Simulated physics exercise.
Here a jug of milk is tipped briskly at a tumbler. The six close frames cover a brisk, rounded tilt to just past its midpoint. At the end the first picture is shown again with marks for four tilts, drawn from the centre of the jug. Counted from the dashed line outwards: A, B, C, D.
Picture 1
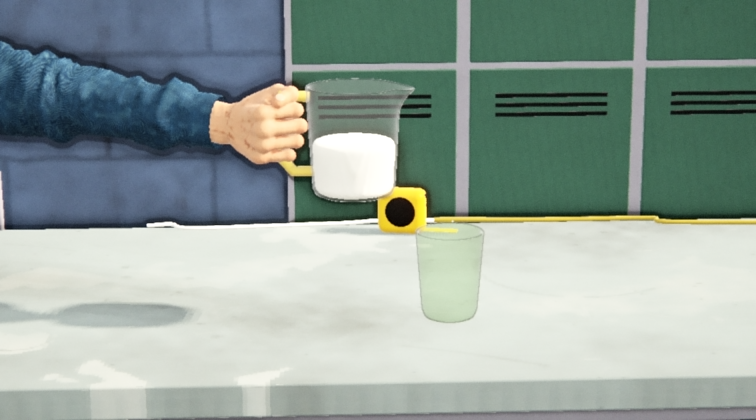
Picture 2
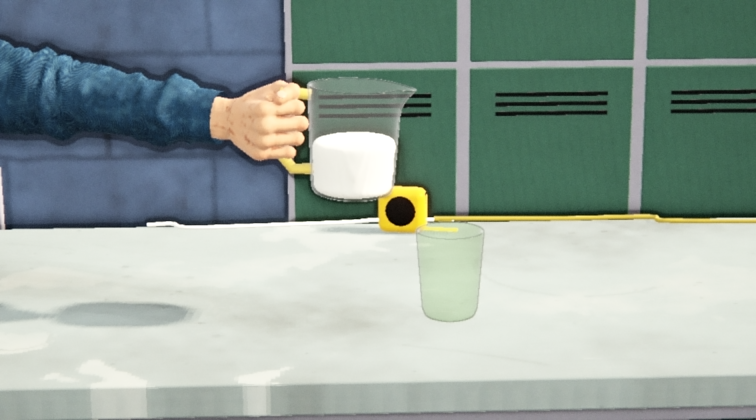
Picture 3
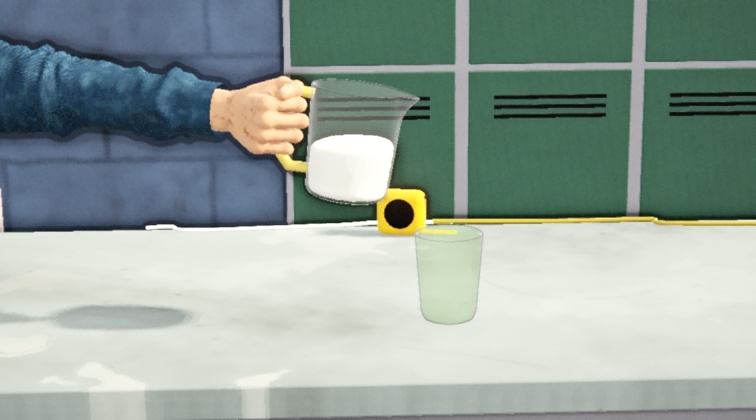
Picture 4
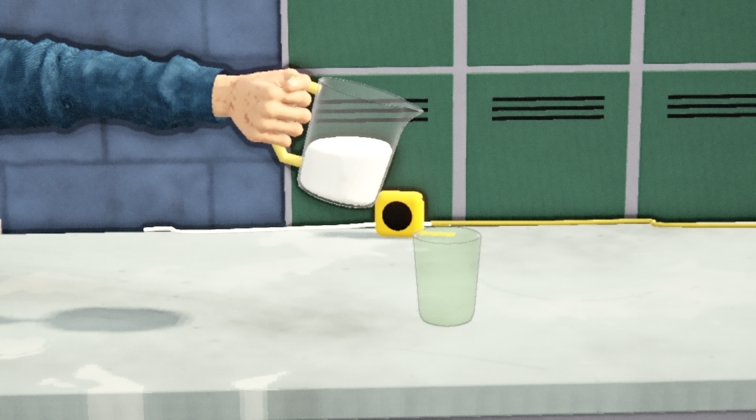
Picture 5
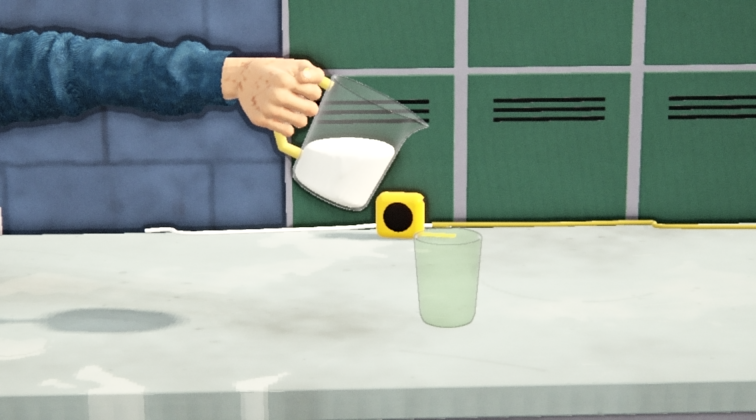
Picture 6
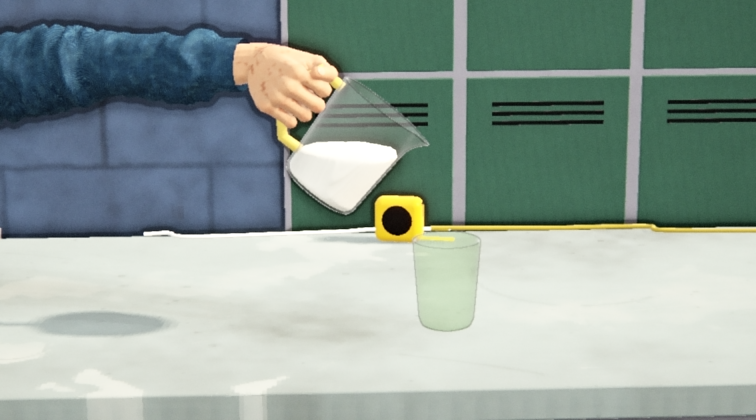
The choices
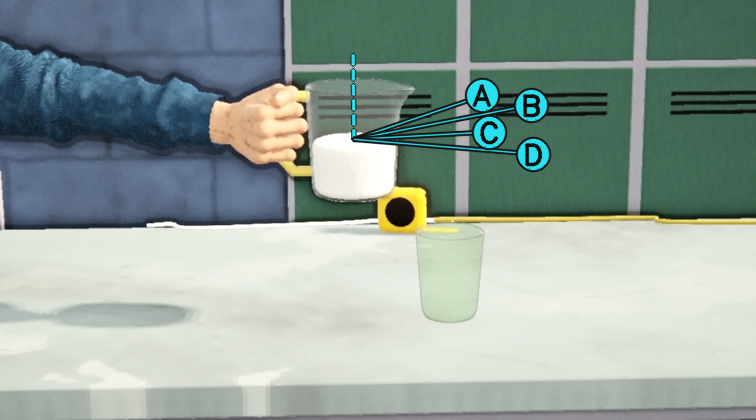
A hand in a blue sleeve held a clear jug of milk upright near a greenish tumbler on a pale counter, then tilted it steadily to the right, with no milk leaving the lip.
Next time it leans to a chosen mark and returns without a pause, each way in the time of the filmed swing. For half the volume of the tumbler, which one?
A beats the others.
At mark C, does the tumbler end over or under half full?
Over half.
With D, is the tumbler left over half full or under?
Over half.
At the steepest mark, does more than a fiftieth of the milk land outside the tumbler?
Yes, it does.
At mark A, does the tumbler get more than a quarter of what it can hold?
Yes.
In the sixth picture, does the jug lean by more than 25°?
Yes, it does.
On the marked copy, A at (466, 100); B at (515, 108); C at (472, 132); D at (516, 152).
Choosing A, the tumbler ends with about 49 % of what it can hold.
Choosing B, the tumbler ends with about 69 % of what it can hold; 3 % of the milk is spilt.
Choosing C, the tumbler ends with about 83 % of what it can hold; 7 % of the milk is spilt.
Choosing D, the tumbler ends with about 92 % of what it can hold; 11 % of the milk is spilt.
